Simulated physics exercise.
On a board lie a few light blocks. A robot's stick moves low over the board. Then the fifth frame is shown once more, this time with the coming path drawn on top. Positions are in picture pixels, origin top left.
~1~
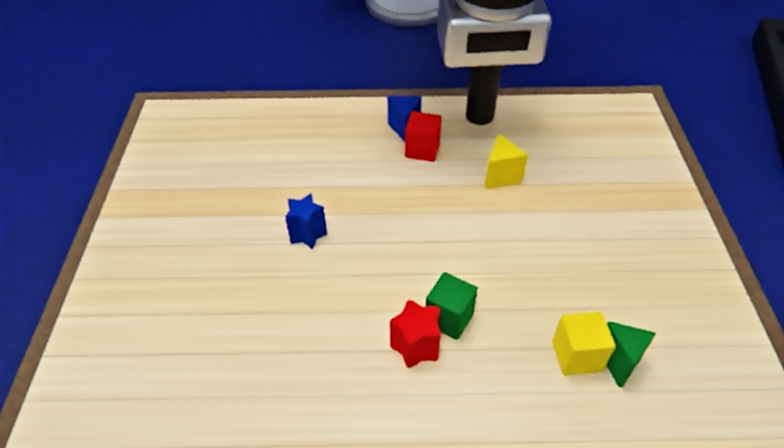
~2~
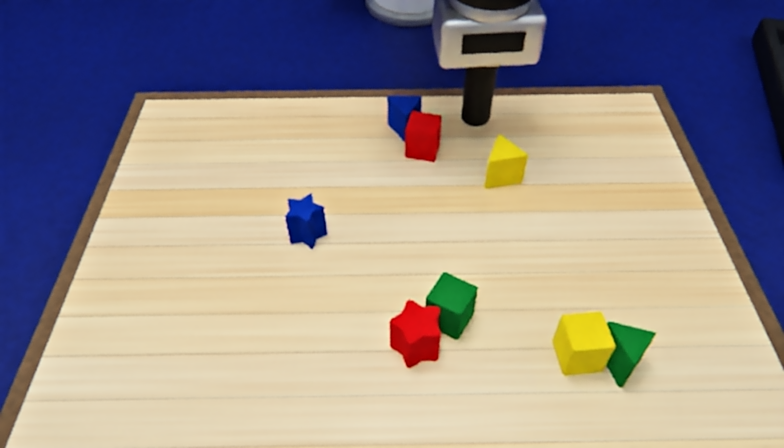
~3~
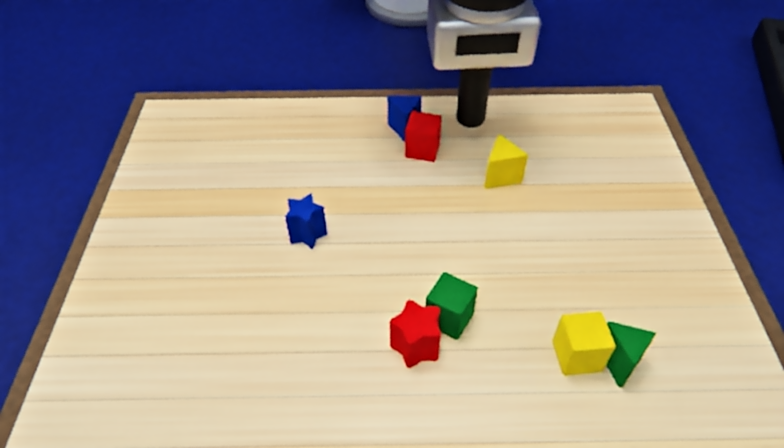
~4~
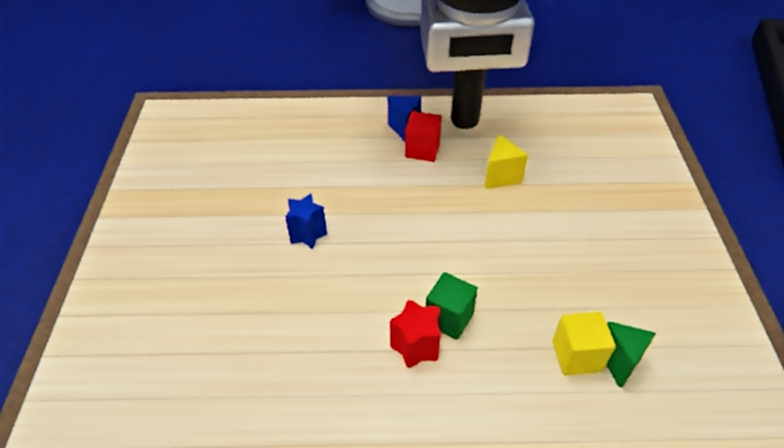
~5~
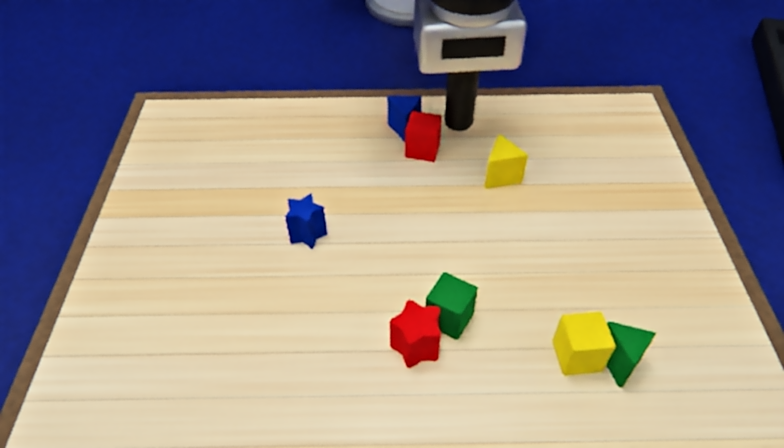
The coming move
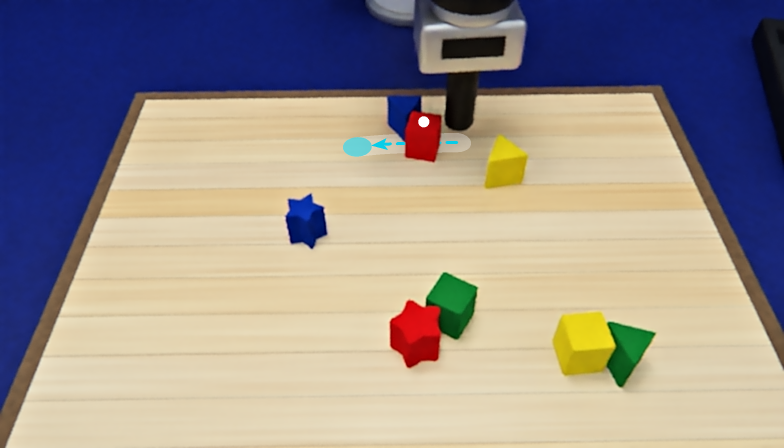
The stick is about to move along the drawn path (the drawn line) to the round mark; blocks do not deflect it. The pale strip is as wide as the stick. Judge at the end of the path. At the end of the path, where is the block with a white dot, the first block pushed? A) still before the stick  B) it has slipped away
I choose B.
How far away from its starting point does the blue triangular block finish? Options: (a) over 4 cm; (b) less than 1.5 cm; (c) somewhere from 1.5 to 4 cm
c.
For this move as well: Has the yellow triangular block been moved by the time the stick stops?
The answer is no.
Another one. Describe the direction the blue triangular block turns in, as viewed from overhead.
Looking down on the board, it turns clockwise.
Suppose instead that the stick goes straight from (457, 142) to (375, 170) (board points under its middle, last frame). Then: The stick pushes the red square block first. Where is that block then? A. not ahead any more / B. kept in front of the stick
B - kept in front of the stick.
Path on the board, from (457, 142) by way of (407, 143) to (357, 147); the dot is on the red square block.
What follows on the original path. One third of the way, stick at (423, 124); blue triangular block at (401, 102), turned 20° clockwise; red square block at (398, 126), turned 45° anticlockwise.
Two thirds of the way, stick at (389, 125); blue triangular block at (388, 100), turned 65° clockwise; red square block at (373, 134), turned 85° anticlockwise.
At the end, stick at (356, 128); blue triangular block at (388, 100), turned 65° clockwise; red square block at (364, 138), turned 110° anticlockwise; yellow triangular block in place.
